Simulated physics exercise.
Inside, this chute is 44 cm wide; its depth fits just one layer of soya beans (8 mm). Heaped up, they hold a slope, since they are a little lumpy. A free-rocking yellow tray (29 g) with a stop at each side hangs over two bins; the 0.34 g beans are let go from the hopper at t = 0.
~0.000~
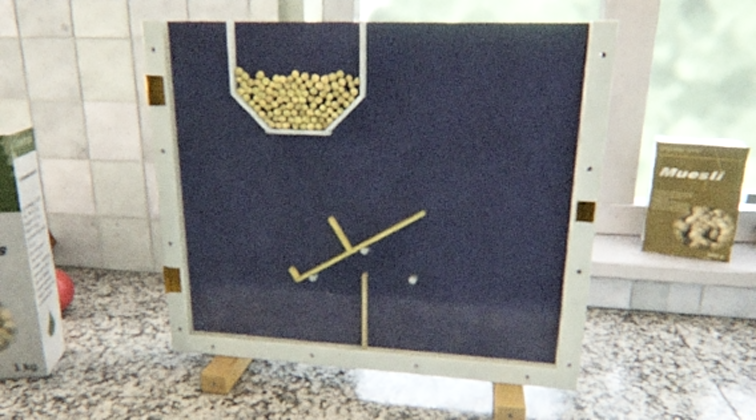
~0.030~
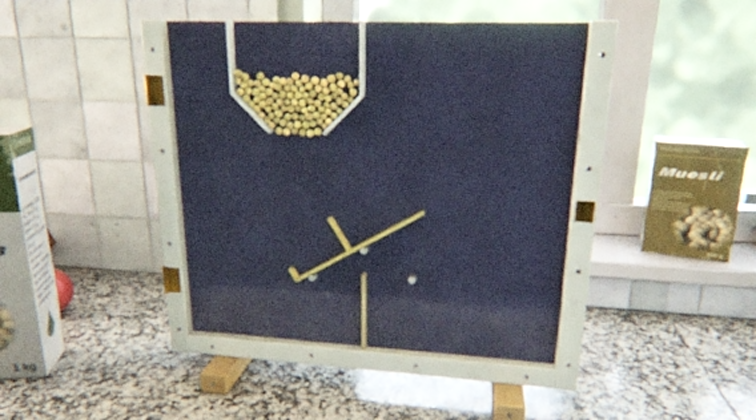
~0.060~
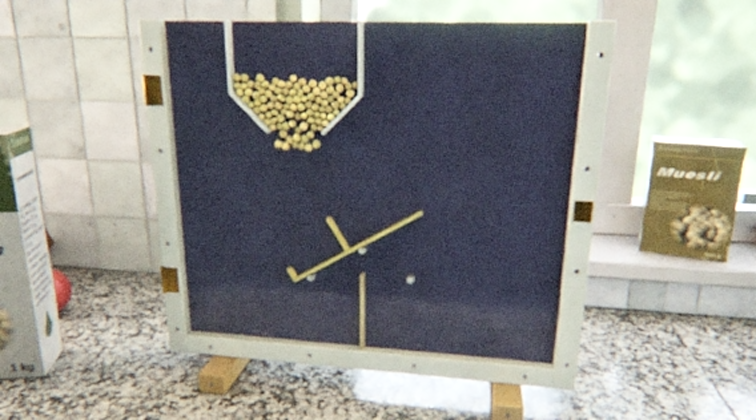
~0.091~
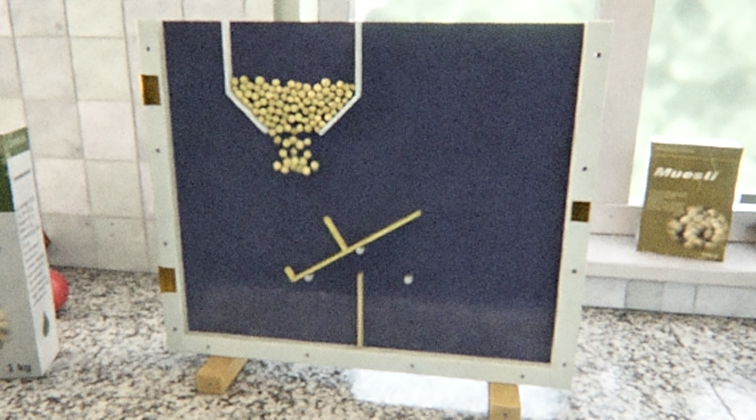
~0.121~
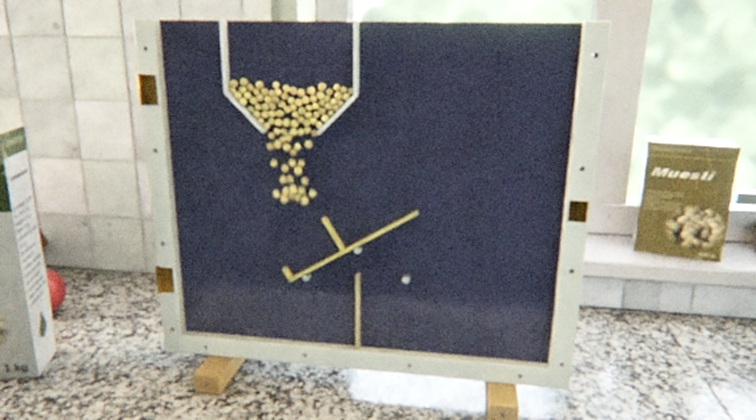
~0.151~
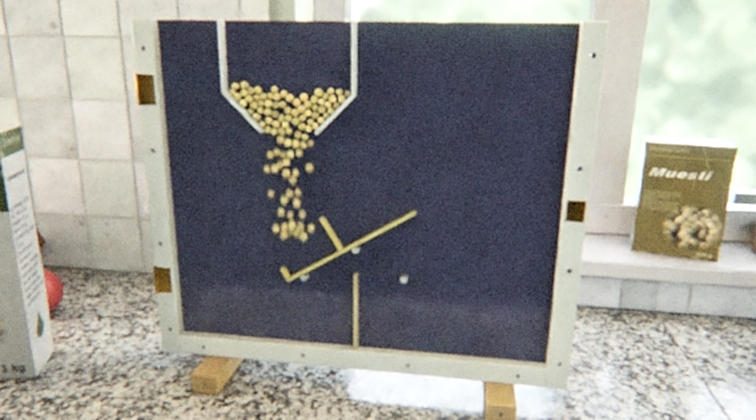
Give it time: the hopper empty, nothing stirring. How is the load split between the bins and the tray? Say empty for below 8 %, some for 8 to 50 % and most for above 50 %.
In order: Left bin is going to hold over half the load; right bin is going to hold barely any; tray is going to hold a medium amount.
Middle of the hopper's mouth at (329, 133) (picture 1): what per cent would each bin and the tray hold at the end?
Left bin: 50; right bin: 0; tray: 50.
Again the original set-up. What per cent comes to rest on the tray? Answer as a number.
25 %.
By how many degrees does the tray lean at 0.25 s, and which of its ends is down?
30°, left end low.
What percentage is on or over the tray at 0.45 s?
45%, give or take.
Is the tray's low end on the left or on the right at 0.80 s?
The tray dips on its left side.
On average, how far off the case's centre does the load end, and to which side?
Left side, about 12 cm off centre.
After 0.25 s, 75 % have left the hopper; tray left end down 32°; on or over it 55 %, past it to the left 15 %, to the right 0 %.
After 0.45 s, 100 % have left the hopper; tray left end down 32°; on or over it 45 %, past it to the left 55 %, to the right 0 %.
All still by 1.8 s, left bin 75 %, right bin 0 %, tray 25 %; tray left end down 32°.
